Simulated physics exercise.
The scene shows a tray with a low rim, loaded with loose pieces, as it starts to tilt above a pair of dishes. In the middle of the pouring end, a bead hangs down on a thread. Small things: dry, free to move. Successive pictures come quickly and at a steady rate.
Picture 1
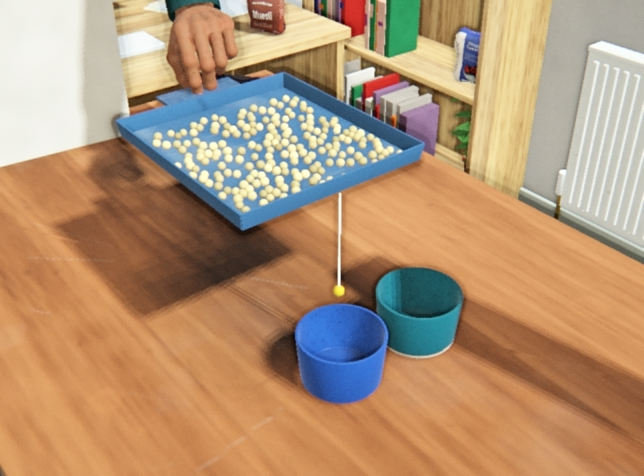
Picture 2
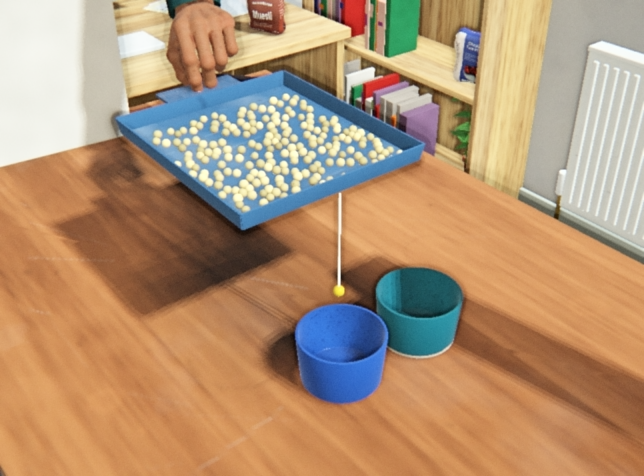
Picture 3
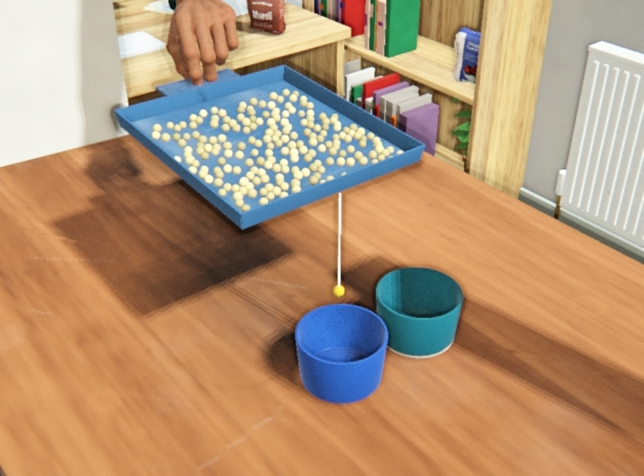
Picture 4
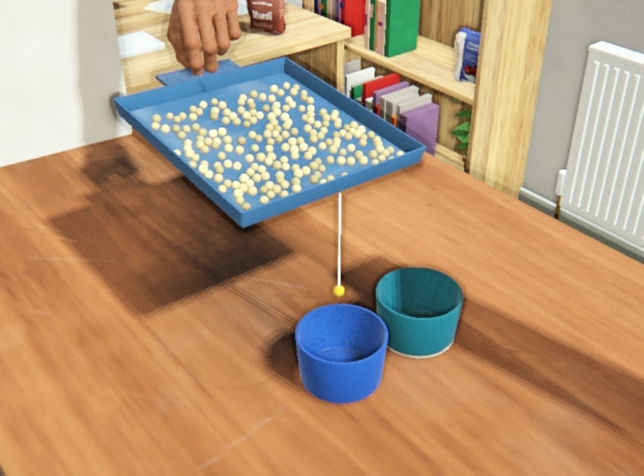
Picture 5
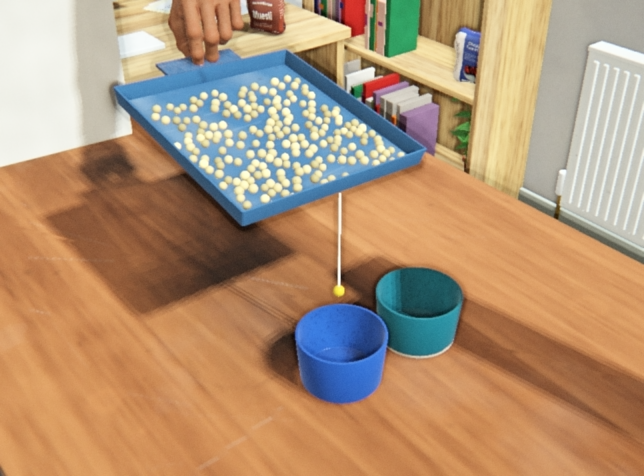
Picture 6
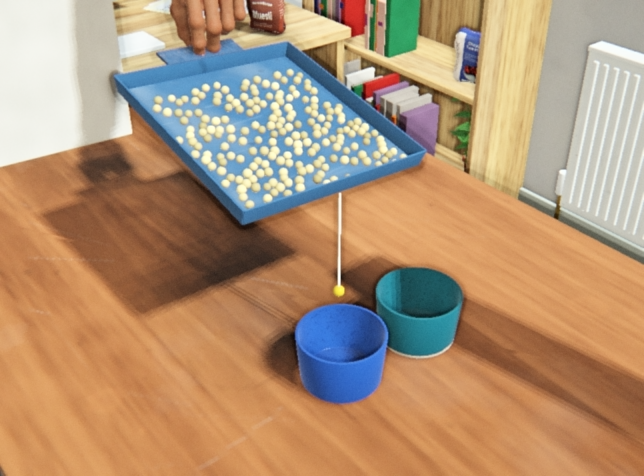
A blue tray scattered with pale, round soya beans is held by a hand at its far edge above a wooden table, seen from above in a room with bookshelves and a white radiator behind. Below sit a blue dish and, to its right, a teal one, near a yellow bead on a pale thread. The hand raises the tray's far side slightly, while the beans barely shift and the camera stays still.
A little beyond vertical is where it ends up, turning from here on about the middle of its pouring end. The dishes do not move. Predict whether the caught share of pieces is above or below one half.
Above one half.
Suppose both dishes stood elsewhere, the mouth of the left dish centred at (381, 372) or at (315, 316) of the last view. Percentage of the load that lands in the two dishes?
Some 10 percent in the first case, 50 percent in the second.
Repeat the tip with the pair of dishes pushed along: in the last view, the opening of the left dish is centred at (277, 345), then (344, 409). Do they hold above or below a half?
For the earlier try a smaller portion is kept, for the later one a smaller portion.
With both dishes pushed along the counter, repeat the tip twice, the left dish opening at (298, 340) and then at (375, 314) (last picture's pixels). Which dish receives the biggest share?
The right of the pair the first time, the right of the pair the second.
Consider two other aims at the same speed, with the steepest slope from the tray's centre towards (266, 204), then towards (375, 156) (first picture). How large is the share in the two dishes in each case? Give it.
Lab note: Try one about 0 %, try two about 20 %.
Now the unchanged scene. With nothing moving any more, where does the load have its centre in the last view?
The centre comes to rest near (418, 327).
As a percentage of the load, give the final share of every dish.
10 per cent goes to the left dish and 70 per cent to the right dish.
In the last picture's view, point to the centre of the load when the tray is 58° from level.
Roughly at (351, 153).
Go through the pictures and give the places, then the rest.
In the first picture, corners of the pouring end near (241, 212) and (420, 143), level; middle of the load near (278, 147), soya beans; left dish near (370, 375); right dish near (448, 331); bead on its thread near (339, 291).
In the second picture, corners of the pouring end near (242, 212) and (420, 144), level; middle of the load near (278, 146).
In the third picture, corners of the pouring end near (242, 211) and (421, 145), tipped barely, lowest at the right corner; middle of the load near (279, 143).
In the fourth picture, corners of the pouring end near (243, 210) and (422, 146), tipped a little, lowest at the right corner; middle of the load near (279, 139).
In the fifth picture, corners of the pouring end near (244, 209) and (422, 148), tipped a little, lowest at the right corner; middle of the load near (280, 135).
In the sixth picture, corners of the pouring end near (245, 208) and (423, 150), tipped a little, lowest at the right corner; middle of the load near (282, 132); left dish near (370, 375); right dish near (448, 331).
Shortly afterwards, tray tipped steeply; the whole lot on the tray.
Next, tray tipped right over; near a quarter on the tray; only a few in the left dish; near half in the right dish; a little outside both; near a quarter in the air.
Some moments later, tray tipped past a quarter turn; a little in the left dish; near two thirds in the right dish; near a quarter outside both.
In the end, tray tipped past a quarter turn; a little in the left dish; near two thirds in the right dish; near a quarter outside both.
